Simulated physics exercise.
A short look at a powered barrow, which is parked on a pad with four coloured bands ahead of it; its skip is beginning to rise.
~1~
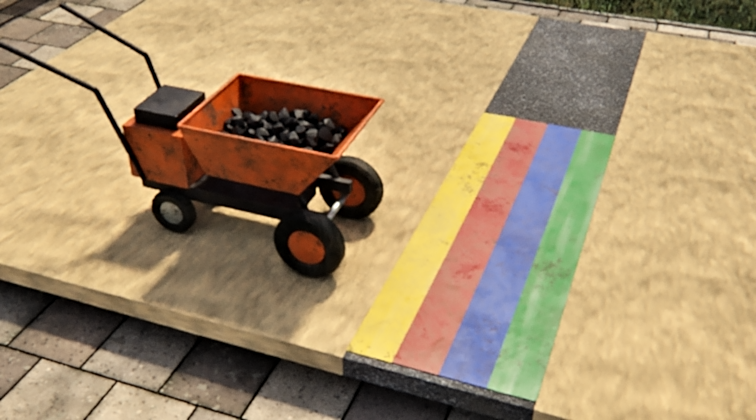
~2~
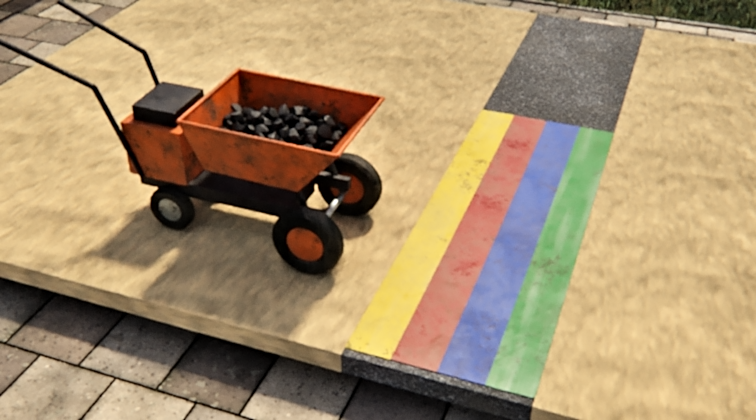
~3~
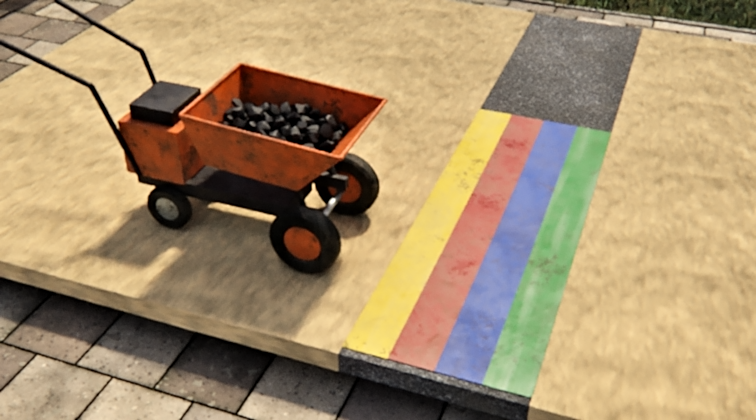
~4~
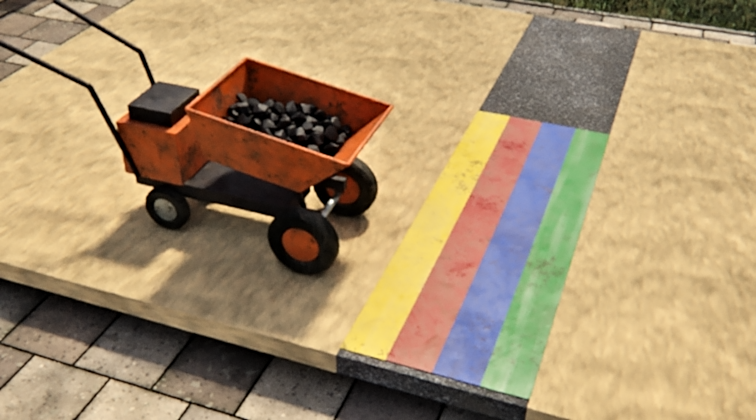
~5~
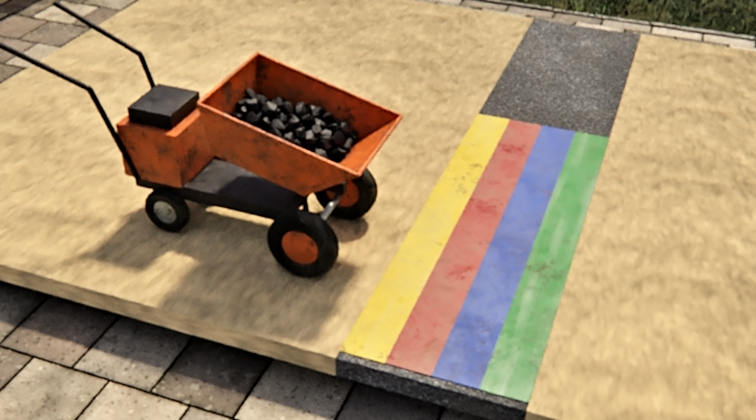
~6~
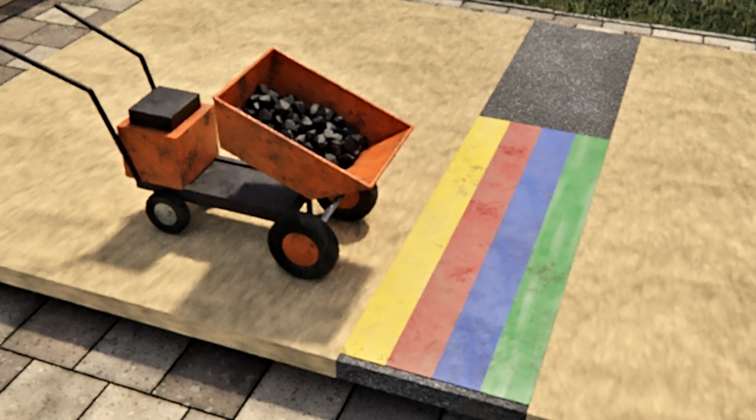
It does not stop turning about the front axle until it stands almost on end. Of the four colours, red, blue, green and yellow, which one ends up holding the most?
The red one holds the most.
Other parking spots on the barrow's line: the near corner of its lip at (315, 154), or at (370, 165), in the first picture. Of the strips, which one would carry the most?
That red strip for the first spot, the strip in blue for the second.
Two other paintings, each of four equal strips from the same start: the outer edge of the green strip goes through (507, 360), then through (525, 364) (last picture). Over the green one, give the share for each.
Near 20 and 10 in a hundred.
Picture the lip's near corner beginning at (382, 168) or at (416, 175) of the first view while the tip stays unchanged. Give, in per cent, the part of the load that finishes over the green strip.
30 % and 50 %.
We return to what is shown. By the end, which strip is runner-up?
The runner-up is that blue strip.
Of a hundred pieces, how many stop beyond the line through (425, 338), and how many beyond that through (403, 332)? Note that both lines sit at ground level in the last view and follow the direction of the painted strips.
In order: Near 50 %, then 70 %.
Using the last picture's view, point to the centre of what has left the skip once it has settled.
Once it all stops, the middle lies near (472, 274).
Soon after the last picture, skip tipped steeply; all in the skip.
A little later, skip tipped right over; about half in the skip; a stray few over the yellow strip; about a third over the red strip; a small part over the blue strip; a stray few over the green strip.
Later still, skip tipped right over; about a quarter in the skip; a stray few over the yellow strip; about a third over the red strip; about a quarter over the blue strip; a small part over the green strip; a stray few off the paint.
At rest, skip tipped right over; about a quarter in the skip; a stray few over the yellow strip; about a third over the red strip; about a quarter over the blue strip; a small part over the green strip; a stray few off the paint.
